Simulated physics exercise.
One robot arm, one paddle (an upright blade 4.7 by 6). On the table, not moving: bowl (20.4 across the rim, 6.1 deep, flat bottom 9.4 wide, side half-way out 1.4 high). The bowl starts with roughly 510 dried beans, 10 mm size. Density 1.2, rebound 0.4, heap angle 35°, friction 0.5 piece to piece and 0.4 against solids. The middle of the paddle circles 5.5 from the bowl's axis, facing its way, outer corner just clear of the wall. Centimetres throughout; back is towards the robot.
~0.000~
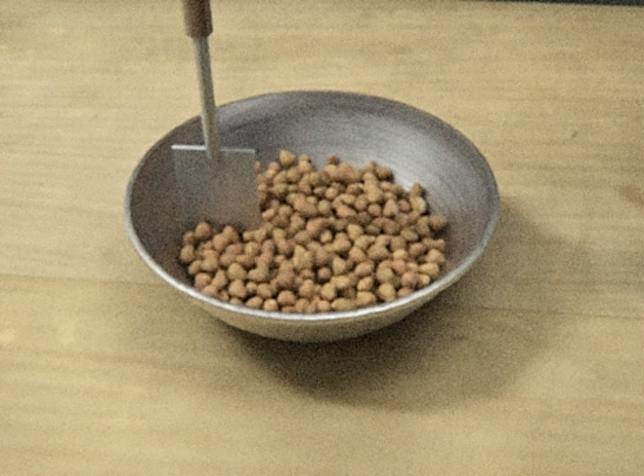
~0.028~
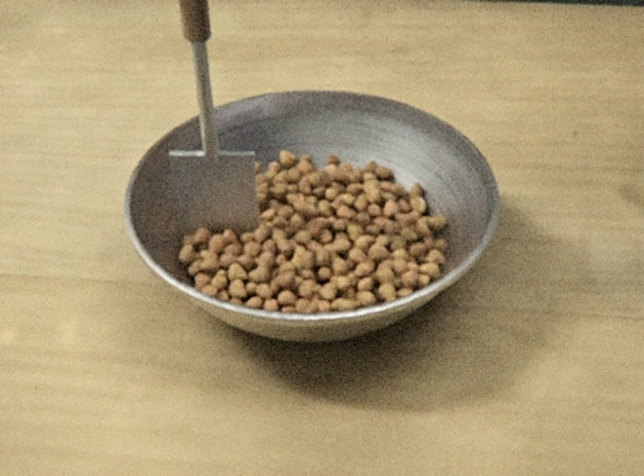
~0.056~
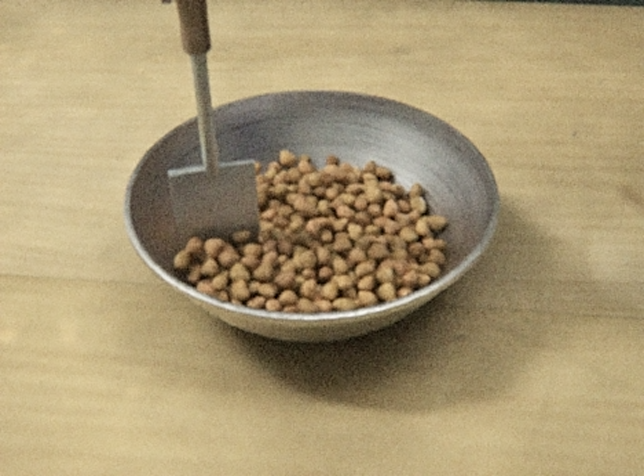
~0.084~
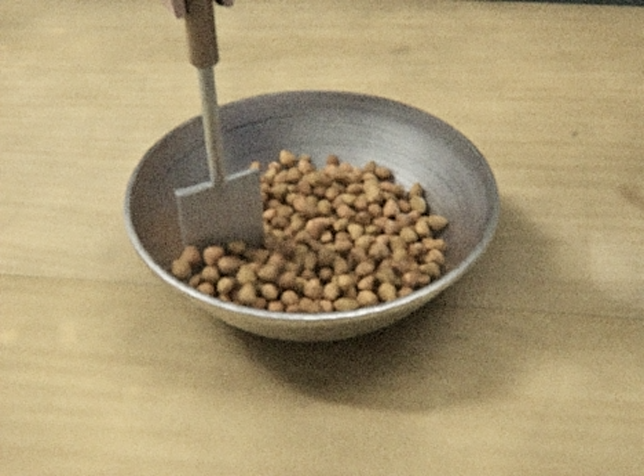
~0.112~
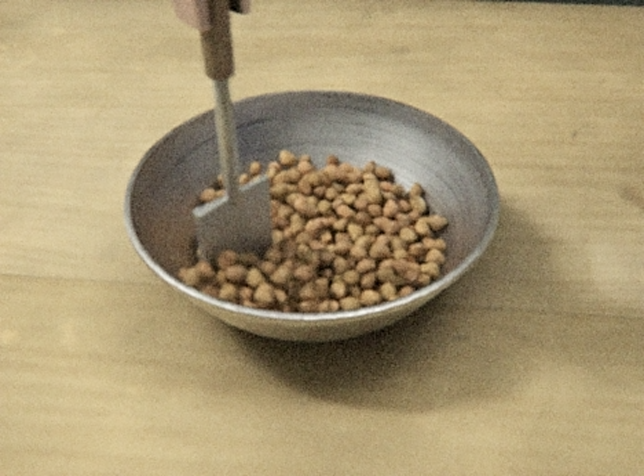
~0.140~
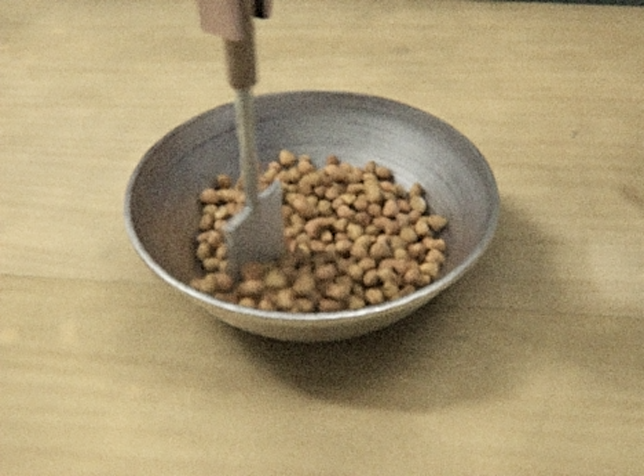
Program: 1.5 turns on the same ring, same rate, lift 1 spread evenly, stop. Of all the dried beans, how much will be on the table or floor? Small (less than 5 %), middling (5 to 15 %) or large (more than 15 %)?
Share on the table or floor: Middling (5 to 15 %).
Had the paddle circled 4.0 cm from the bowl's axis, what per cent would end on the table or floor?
In that case some 0 per cent.
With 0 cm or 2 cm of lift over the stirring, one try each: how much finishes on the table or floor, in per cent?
About 15 and 5 per cent.
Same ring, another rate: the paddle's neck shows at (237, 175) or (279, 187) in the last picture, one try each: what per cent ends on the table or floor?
About 5 and 15 per cent.
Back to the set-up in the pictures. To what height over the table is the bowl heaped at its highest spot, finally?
About 5.5 cm.
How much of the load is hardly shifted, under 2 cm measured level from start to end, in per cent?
Some 35 per cent.
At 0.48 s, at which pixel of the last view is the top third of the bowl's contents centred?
Near (329, 160).
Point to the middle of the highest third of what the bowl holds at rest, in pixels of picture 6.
Near (357, 236).
By 0.48 s, 251° round, highest piece 8 above the table; 496 in the bowl, 7 on the table or floor, 6 in flight or on the tool.
By 0.83 s, 76° round, highest piece 7 above the table; 464 in the bowl, 37 on the table or floor, 8 in flight or on the tool.
By 1.20 s, 180° round, highest piece 6 above the table; 461 in the bowl, 48 on the table or floor.
By 1.90 s, 180° round, highest piece 6 above the table; 461 in the bowl, 48 on the table or floor.
Final count, 461 in the bowl, 48 on the table or floor. That is 9 % on the table or floor.
